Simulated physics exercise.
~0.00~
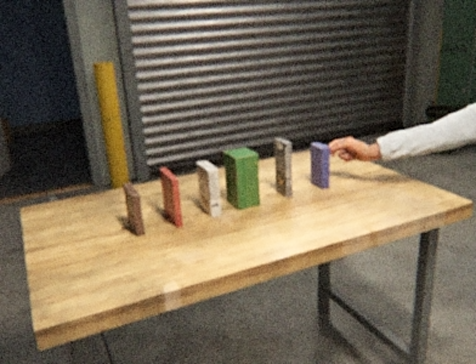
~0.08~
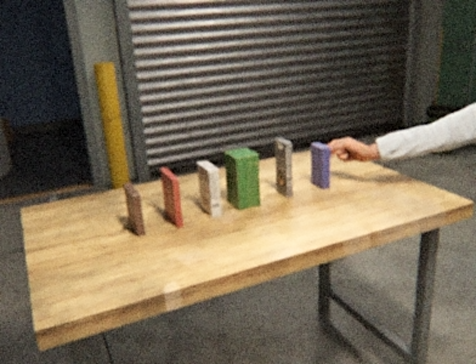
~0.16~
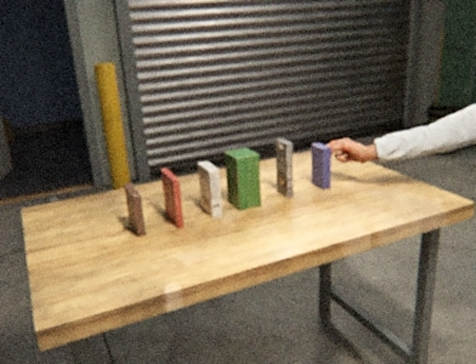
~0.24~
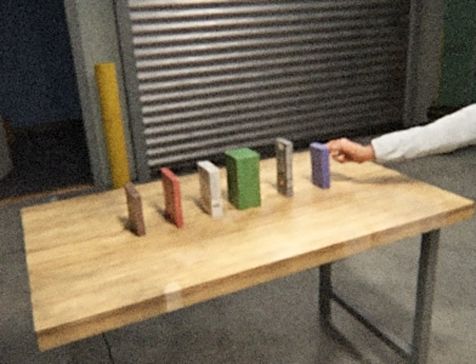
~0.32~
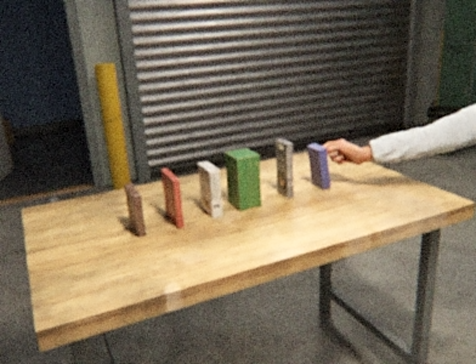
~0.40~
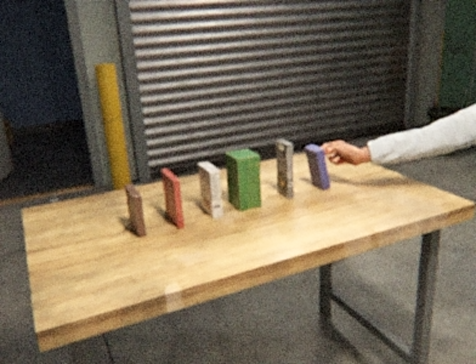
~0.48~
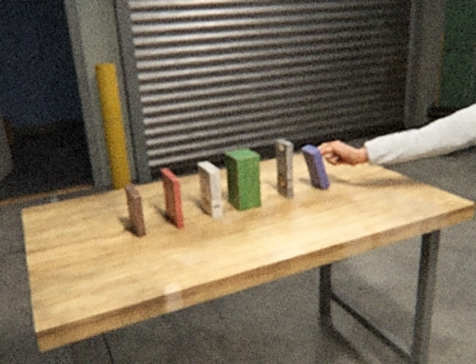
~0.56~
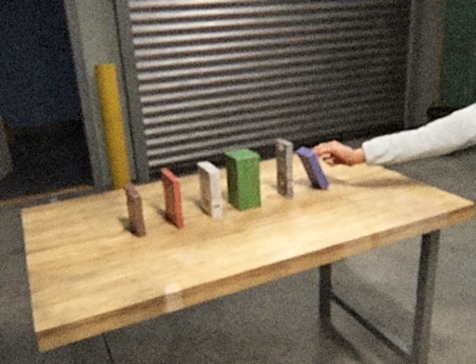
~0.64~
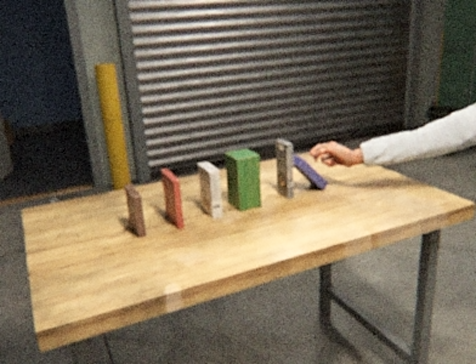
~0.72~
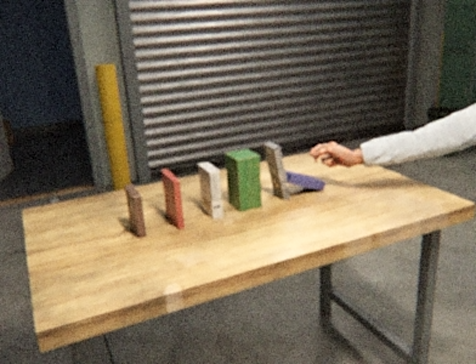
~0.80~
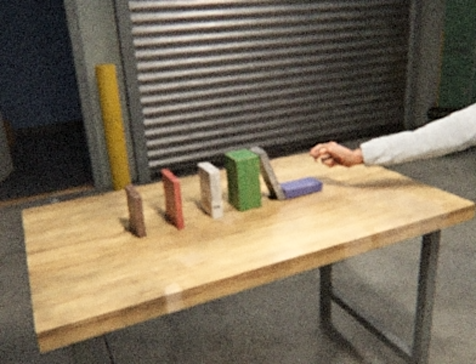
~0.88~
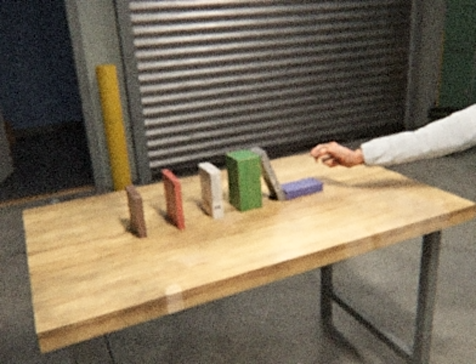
The video shows a hand tipping the blue block at the right end of a row of upright pieces on a wooden table. It falls leftward, knocking the grey packet, which ends leaning against the still-standing green block, while the white, red and brown pieces stay upright.
